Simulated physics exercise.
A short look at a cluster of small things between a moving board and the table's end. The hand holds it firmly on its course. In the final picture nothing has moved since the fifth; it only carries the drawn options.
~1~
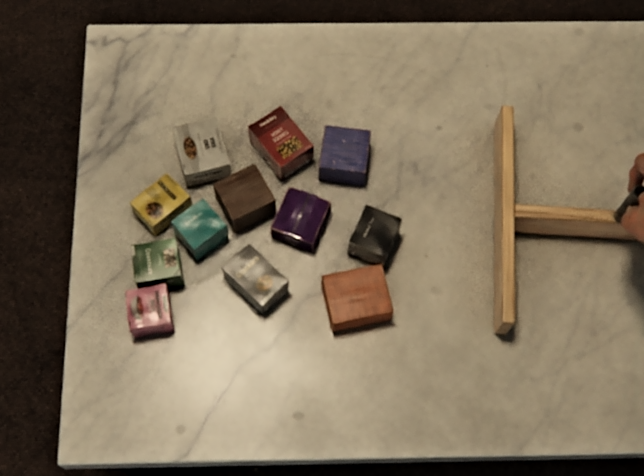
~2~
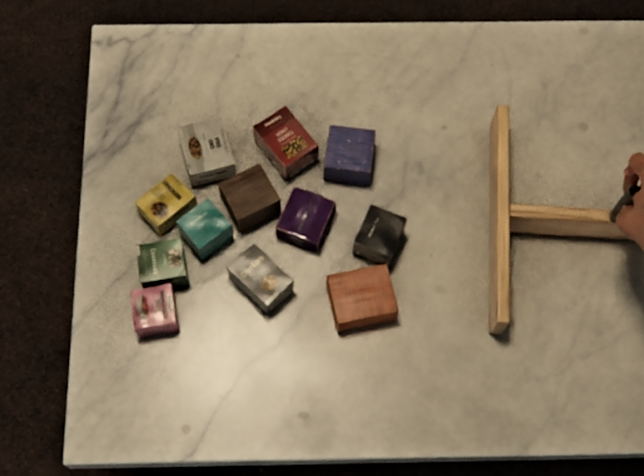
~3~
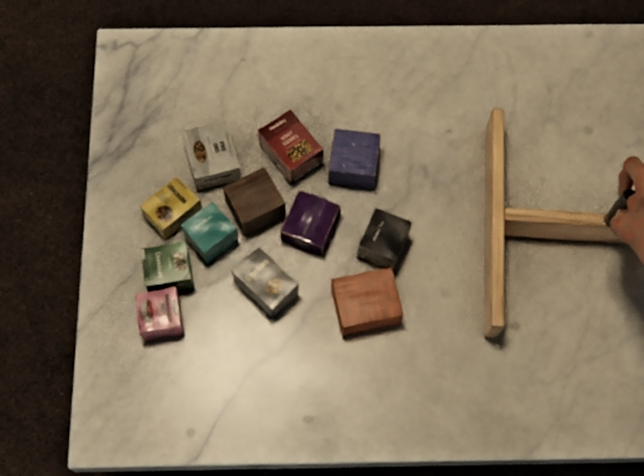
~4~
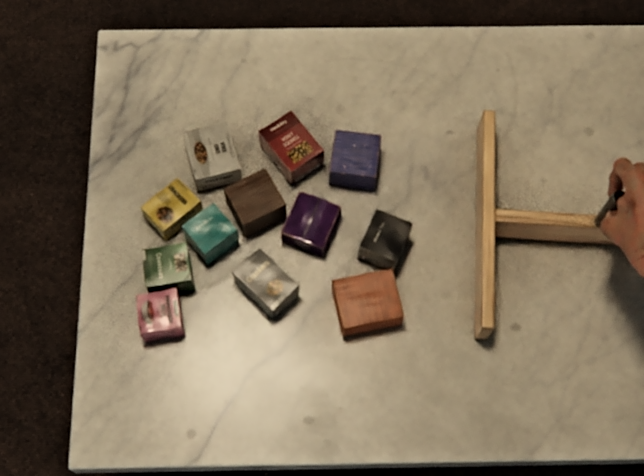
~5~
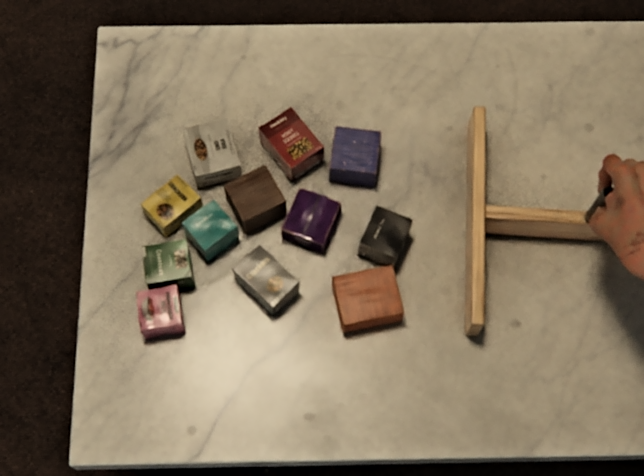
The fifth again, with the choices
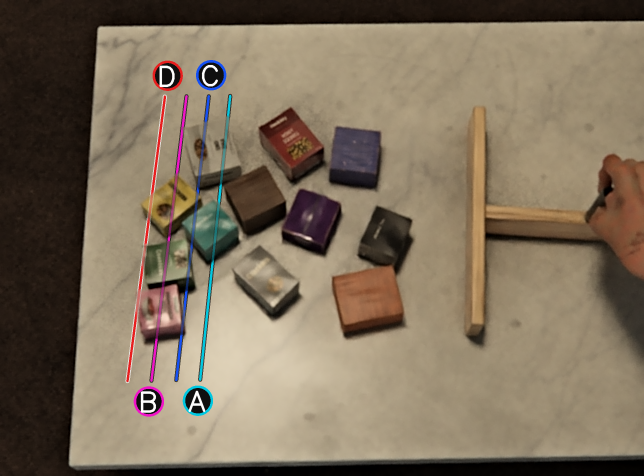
A hand at the right edge grips the handle of a T-shaped wooden pusher on a pale marble tabletop, seen from above against a dark floor. Small boxes and blocks lie clustered at left, pink and green lowest left, red and blue at the top, orange and black nearest the board. The view shifts slightly at first, while the hand slides the board slowly left and the cluster stays undisturbed.
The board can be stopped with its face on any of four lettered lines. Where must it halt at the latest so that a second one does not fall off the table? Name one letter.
No farther than A.
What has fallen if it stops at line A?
The yellow packet goes over.
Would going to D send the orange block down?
No.
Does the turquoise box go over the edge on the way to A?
No.
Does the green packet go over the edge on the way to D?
Yes.
On the marked copy, A at (216, 230); B at (170, 231); C at (193, 230); D at (147, 231).
With A. Early on, board (385, 212); orange block (342, 294); black packet (355, 239).
Further on, board (291, 213); yellow packet (135, 198); green packet (150, 270).
At the end, board (218, 214); yellow packet over the edge; green packet (88, 257); one fallen.
As for the rest, B drops four; C drops three; D drops seven.
